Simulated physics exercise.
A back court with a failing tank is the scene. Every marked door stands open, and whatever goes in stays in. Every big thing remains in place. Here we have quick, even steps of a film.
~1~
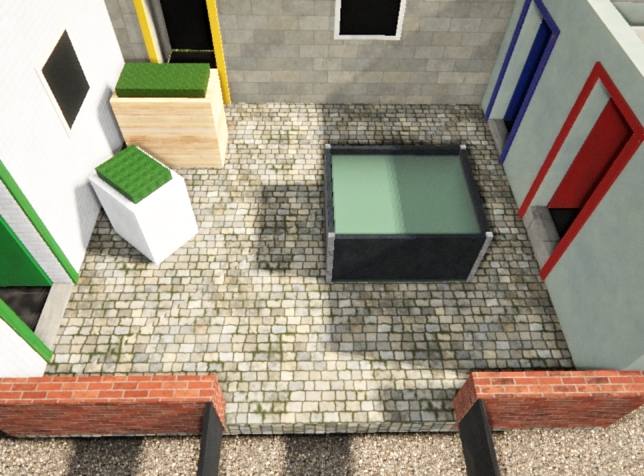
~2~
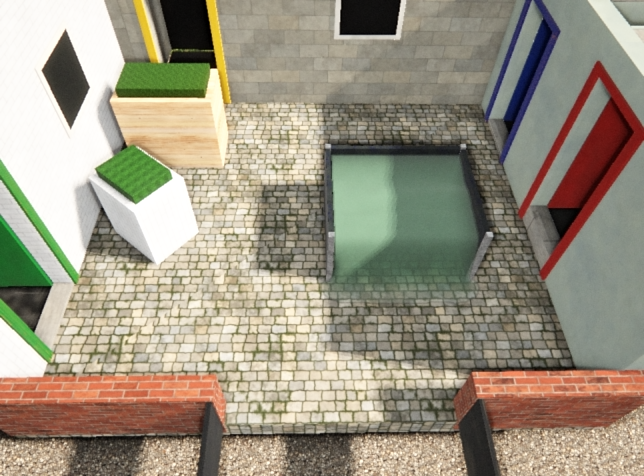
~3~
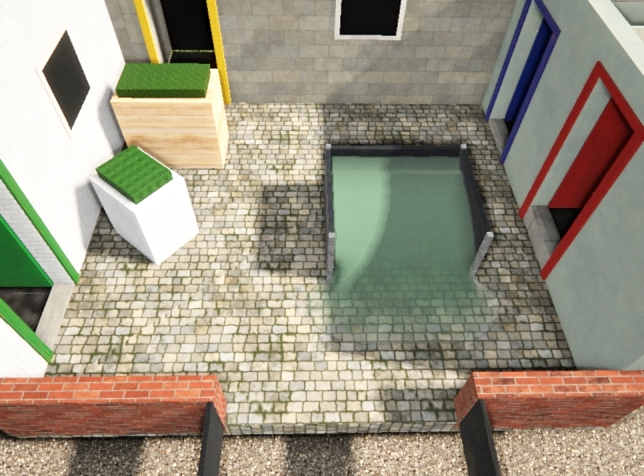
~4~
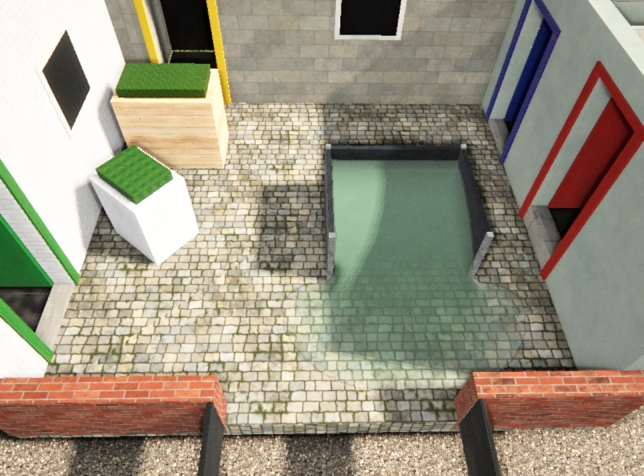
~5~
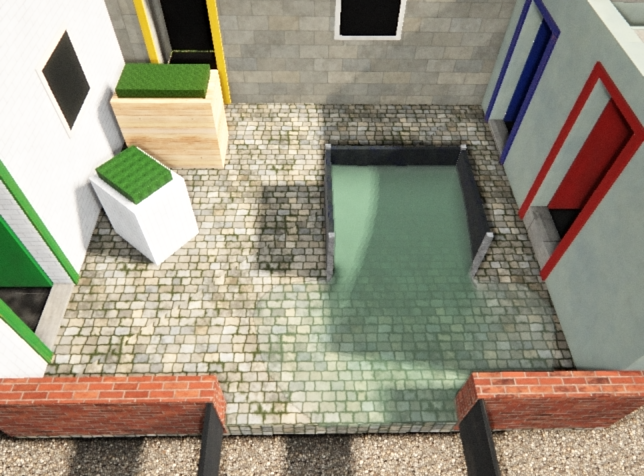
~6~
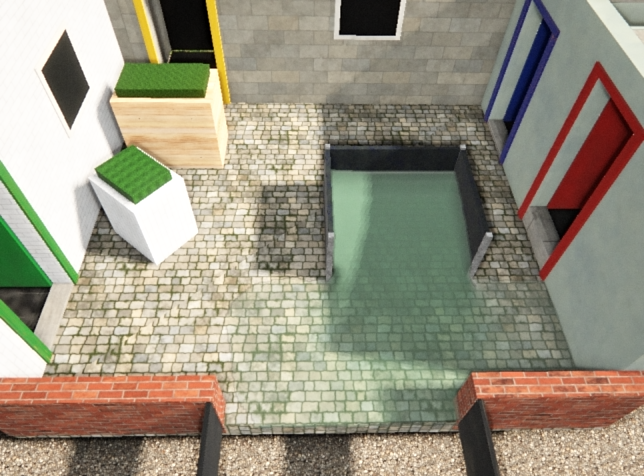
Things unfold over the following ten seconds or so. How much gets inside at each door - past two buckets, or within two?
The red door gets two buckets or less inside; the green door gets two buckets or less inside; the yellow door gets two buckets or less inside; the blue door gets two buckets or less inside.
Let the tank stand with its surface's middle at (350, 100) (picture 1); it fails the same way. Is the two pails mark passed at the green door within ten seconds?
Briefly, green crosses the line.
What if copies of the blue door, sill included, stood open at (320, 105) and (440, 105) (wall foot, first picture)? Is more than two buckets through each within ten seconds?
Note, in sequence - door one ends up lower; door two ends up higher.
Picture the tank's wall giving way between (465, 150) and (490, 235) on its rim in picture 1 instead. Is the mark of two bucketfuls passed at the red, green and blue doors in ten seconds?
Taking them in turn, the red door crosses the line, the green door crosses the line, the blue door crosses the line.
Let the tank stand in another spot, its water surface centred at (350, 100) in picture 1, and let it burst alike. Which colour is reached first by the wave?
It's the red-painted one.
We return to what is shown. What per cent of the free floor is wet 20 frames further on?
It comes to roughly 40 in a hundred.
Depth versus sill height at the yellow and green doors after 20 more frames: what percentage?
Near 0 per cent and 90 per cent, respectively.
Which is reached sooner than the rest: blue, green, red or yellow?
Clearly the one in red.
A moment on, water covers 25 % of the floor; the red door not reached, the green door not reached, the yellow door not reached, the blue door not reached.
Next, water covers 30 % of the floor; the red door wet at the sill, nothing in, the green door not reached, the yellow door not reached, the blue door not reached.
Then, water covers 40 % of the floor; the red door wet at the sill, nothing in, the green door wet at the sill, nothing in, the yellow door not reached, the blue door wet at the sill, nothing in.
Later, water covers 65 % of the floor; the red door wet at the sill, nothing in, the green door wet at the sill, nothing in, the yellow door not reached, the blue door under two buckets in.
In the end, water covers 90 % of the floor; the red door wet at the sill, nothing in, the green door wet at the sill, nothing in, the yellow door wet at the sill, nothing in, the blue door under two buckets in.
